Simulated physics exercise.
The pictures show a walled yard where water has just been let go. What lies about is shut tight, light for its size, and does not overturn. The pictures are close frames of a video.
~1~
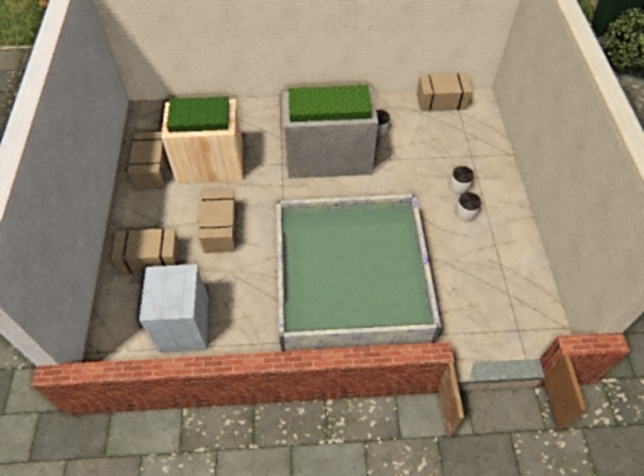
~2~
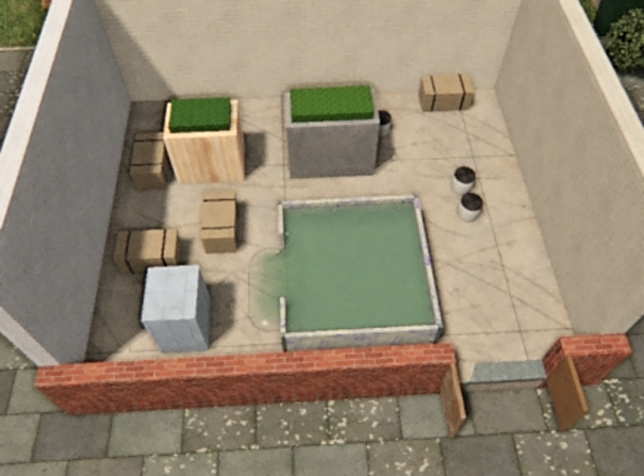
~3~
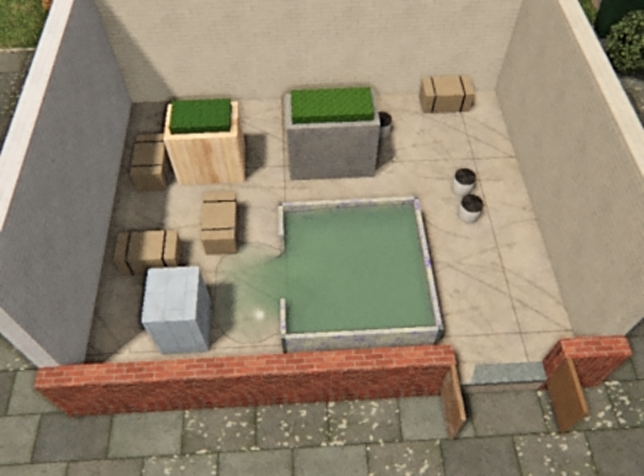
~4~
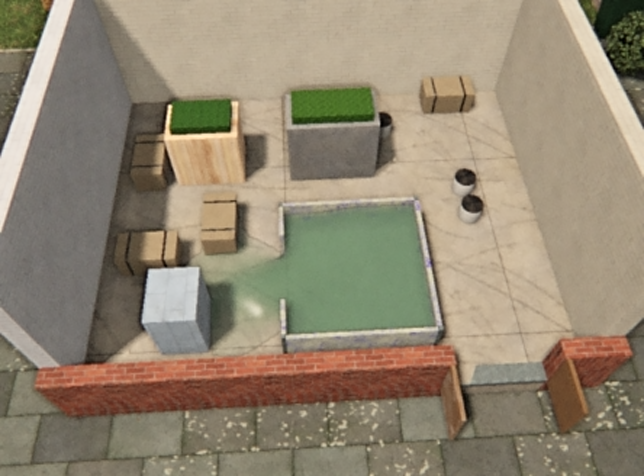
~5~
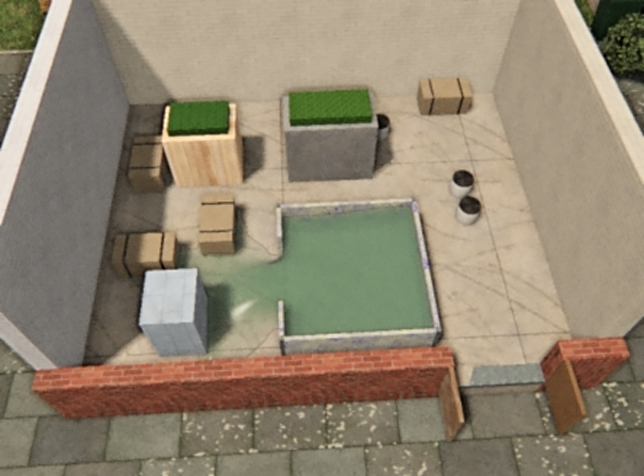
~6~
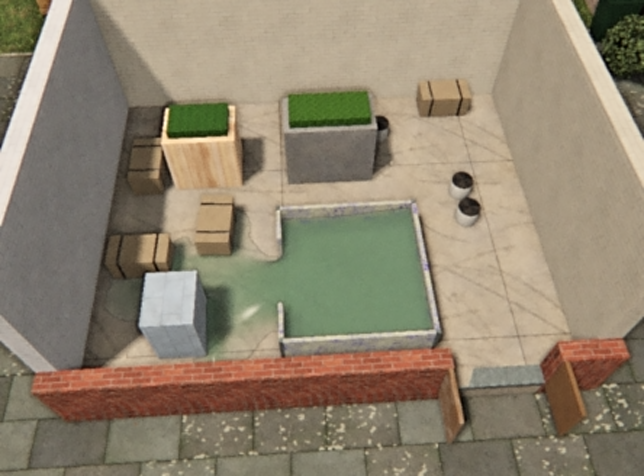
In a walled yard, green water poured through a gap in the left side of a square pool and spread across the floor around a pale block, while the brown boxes nearby barely shifted.
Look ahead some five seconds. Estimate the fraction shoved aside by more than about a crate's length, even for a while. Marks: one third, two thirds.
It is one to two thirds.
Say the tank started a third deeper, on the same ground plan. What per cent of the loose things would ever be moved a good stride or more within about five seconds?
About 60 per cent.
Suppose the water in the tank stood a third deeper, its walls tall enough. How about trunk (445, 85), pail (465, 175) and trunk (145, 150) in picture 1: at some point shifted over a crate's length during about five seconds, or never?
One after the other: Less than that, short of that, yes.
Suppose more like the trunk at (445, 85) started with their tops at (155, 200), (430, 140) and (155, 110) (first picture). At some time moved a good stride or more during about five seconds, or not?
In turn: Swept aside, short of that, yes.
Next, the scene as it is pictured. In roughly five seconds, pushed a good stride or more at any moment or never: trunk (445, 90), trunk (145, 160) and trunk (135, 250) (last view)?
As listed: No, moved that far, moved that far.
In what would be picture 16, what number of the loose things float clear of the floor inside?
I count 1.
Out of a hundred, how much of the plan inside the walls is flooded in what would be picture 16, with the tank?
About 40 per cent.
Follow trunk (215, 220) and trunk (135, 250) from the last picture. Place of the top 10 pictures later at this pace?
Around (183, 183) and (124, 206).
A moment on, 0 of 7 are well off their spots; 0 afloat.
Next, 2 of 7 are well off their spots; 1 afloat.
Later, 3 of 7 are well off their spots; 2 afloat.
In the end, 3 of 7 are well off their spots, and 3 have been at some point; 1 afloat.
